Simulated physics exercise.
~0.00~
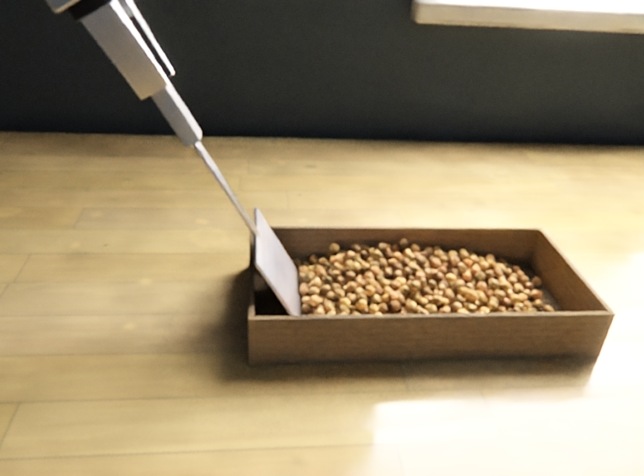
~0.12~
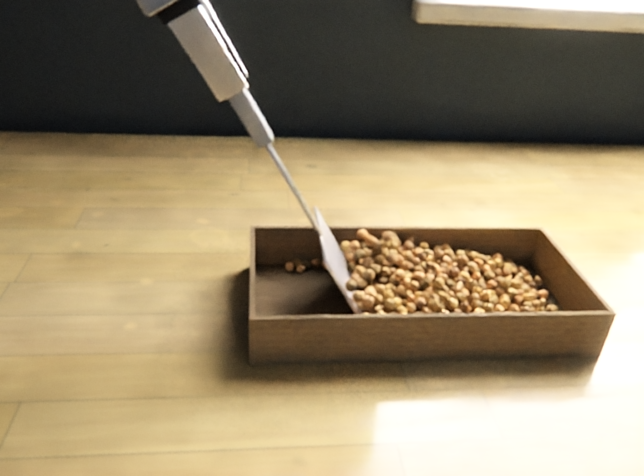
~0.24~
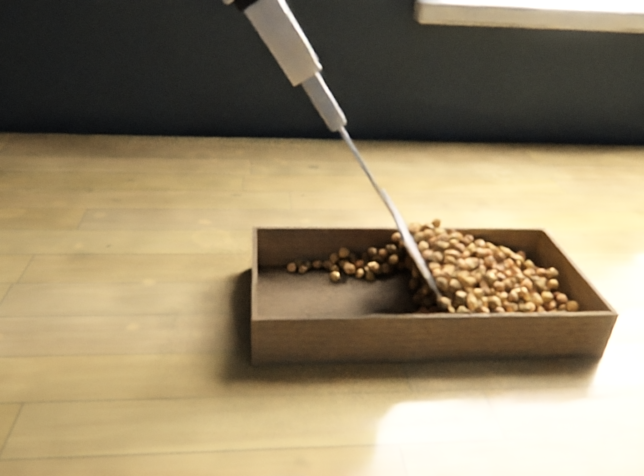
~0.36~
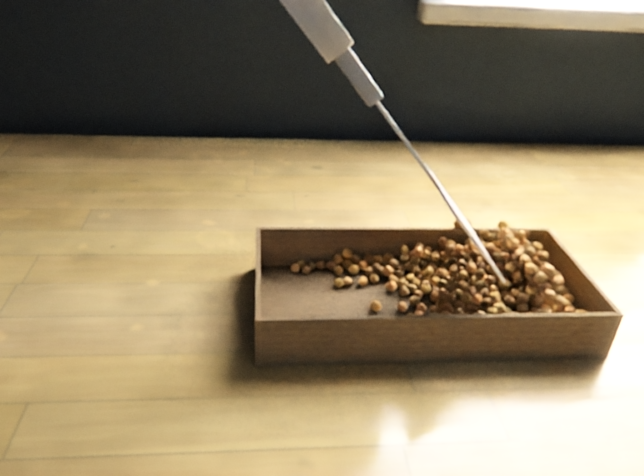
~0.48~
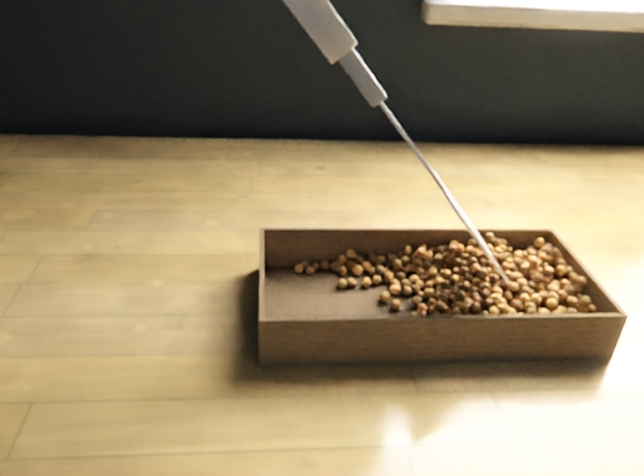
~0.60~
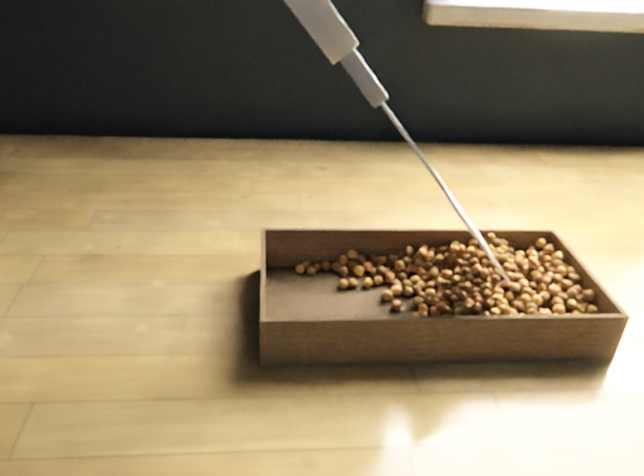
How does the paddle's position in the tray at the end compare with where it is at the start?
At the start the paddle is at the left end of the tray, beside the chickpeas. By the end it is well to the right, with its blade resting among the heaped chickpeas.
